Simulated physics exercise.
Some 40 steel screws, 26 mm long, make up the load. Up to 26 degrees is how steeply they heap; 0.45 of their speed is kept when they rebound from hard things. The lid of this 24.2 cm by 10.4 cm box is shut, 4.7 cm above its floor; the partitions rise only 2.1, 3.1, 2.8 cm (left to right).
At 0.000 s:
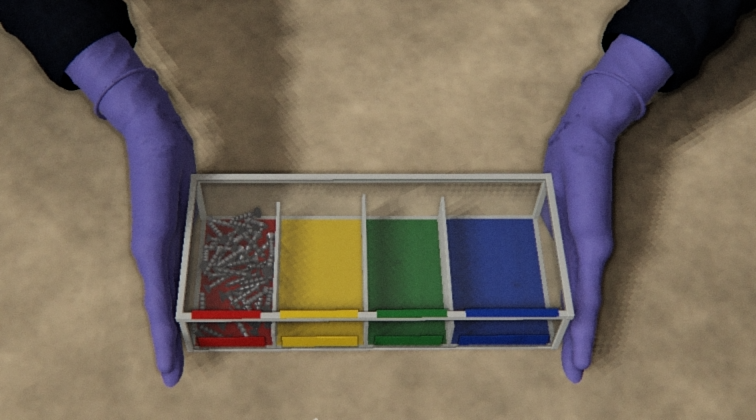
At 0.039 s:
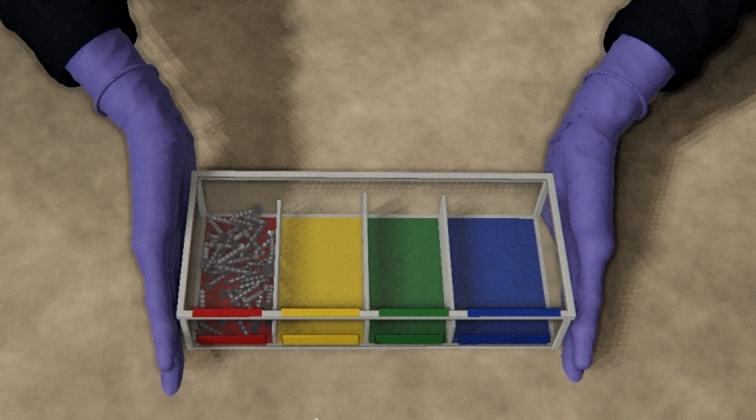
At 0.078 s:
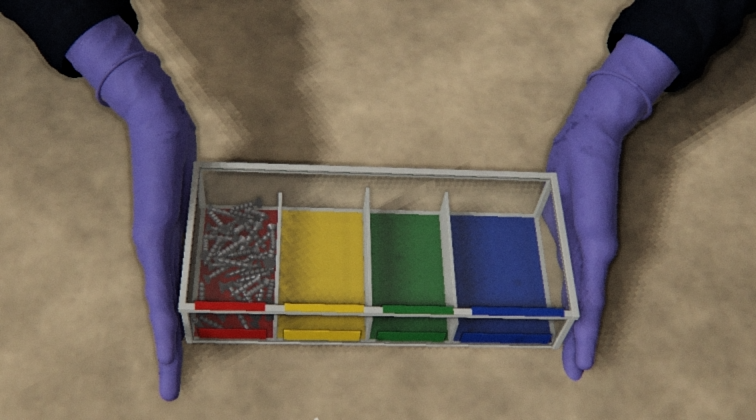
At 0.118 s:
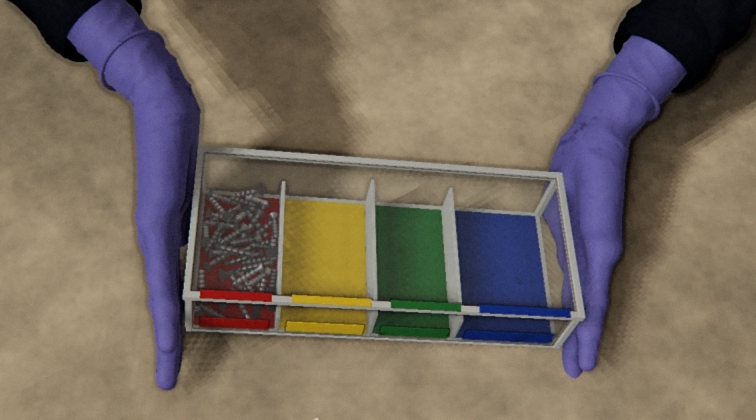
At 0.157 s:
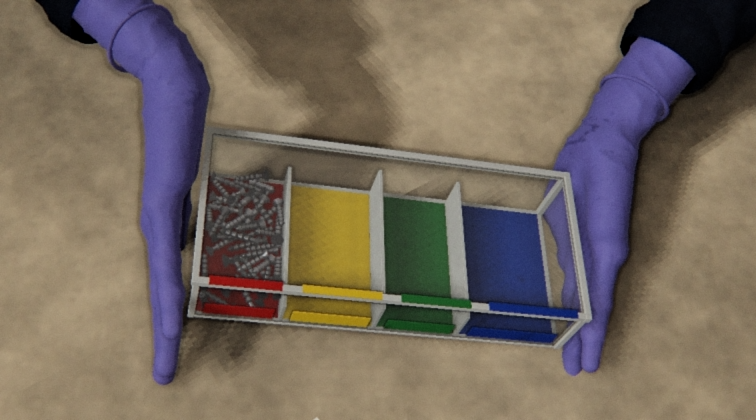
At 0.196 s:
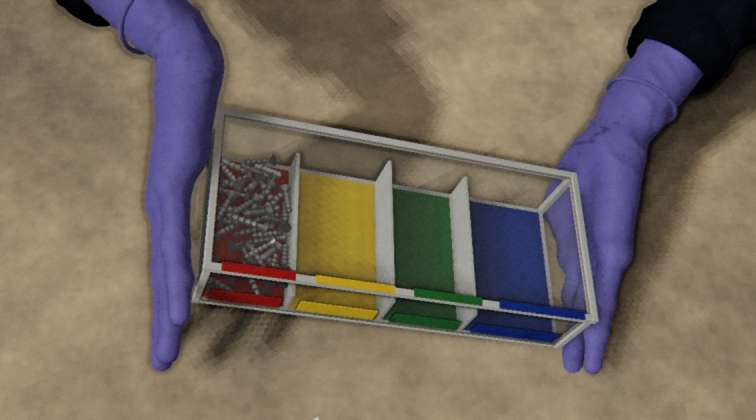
The footage shows two purple-gloved hands holding a clear lidded box with red, yellow, green and blue compartments, screws heaped in the red one, as the box tilts, its left side rising while the screws remain in the red section.
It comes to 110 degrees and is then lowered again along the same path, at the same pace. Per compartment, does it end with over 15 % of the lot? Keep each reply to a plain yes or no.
Here goes: Red no; blue yes; green no; yellow no.
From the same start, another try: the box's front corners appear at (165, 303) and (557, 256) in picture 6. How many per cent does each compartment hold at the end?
Per cent at the end: Red 100; blue 0; green 0; yellow 0.
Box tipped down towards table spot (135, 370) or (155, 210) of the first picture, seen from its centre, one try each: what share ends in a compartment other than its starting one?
That would be close to 0 per cent, then close to 0 per cent.
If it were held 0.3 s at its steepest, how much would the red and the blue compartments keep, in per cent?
In that case red keeps 0% and blue keeps 90%.
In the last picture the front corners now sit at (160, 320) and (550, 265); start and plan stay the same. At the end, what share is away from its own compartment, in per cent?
Estimate: Around 0 %.
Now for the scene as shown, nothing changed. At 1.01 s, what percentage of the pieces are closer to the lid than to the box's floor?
About 100 %.
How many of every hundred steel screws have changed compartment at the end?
100 %.
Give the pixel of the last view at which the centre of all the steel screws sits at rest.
I'd say roughly (523, 306).
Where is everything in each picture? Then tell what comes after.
The first frame shows box tilt 0 degrees, front corners at (183, 315) and (566, 312); red 100 %.
The second frame shows box tilt 1 degrees, front corners at (184, 312) and (568, 312).
The third frame shows box tilt 3 degrees, front corners at (186, 305) and (572, 312), lowest corner right front.
The fourth frame shows box tilt 7 degrees, front corners at (190, 293) and (577, 313), lowest corner right front.
The fifth frame shows box tilt 12 degrees, front corners at (199, 278) and (584, 315), lowest corner right front.
The sixth frame shows box tilt 17 degrees, front corners at (211, 264) and (590, 316), lowest corner right front; red 100 %. Its pace works out near 125 degrees a second.
After 1.01 s, tilt 110 degrees; red 15 %, blue 15 %, green 15 %, yellow 55 %.
After 1.55 s, tilt 48 degrees; blue 85 %, green 10 %, yellow 5 %.
Then, at 2.15 s, tilt 0 degrees; blue 85 %, green 10 %, yellow 5 %.
By 2.6 s all is still; red 0 %, blue 85 %, green 10 %, yellow 5 %.
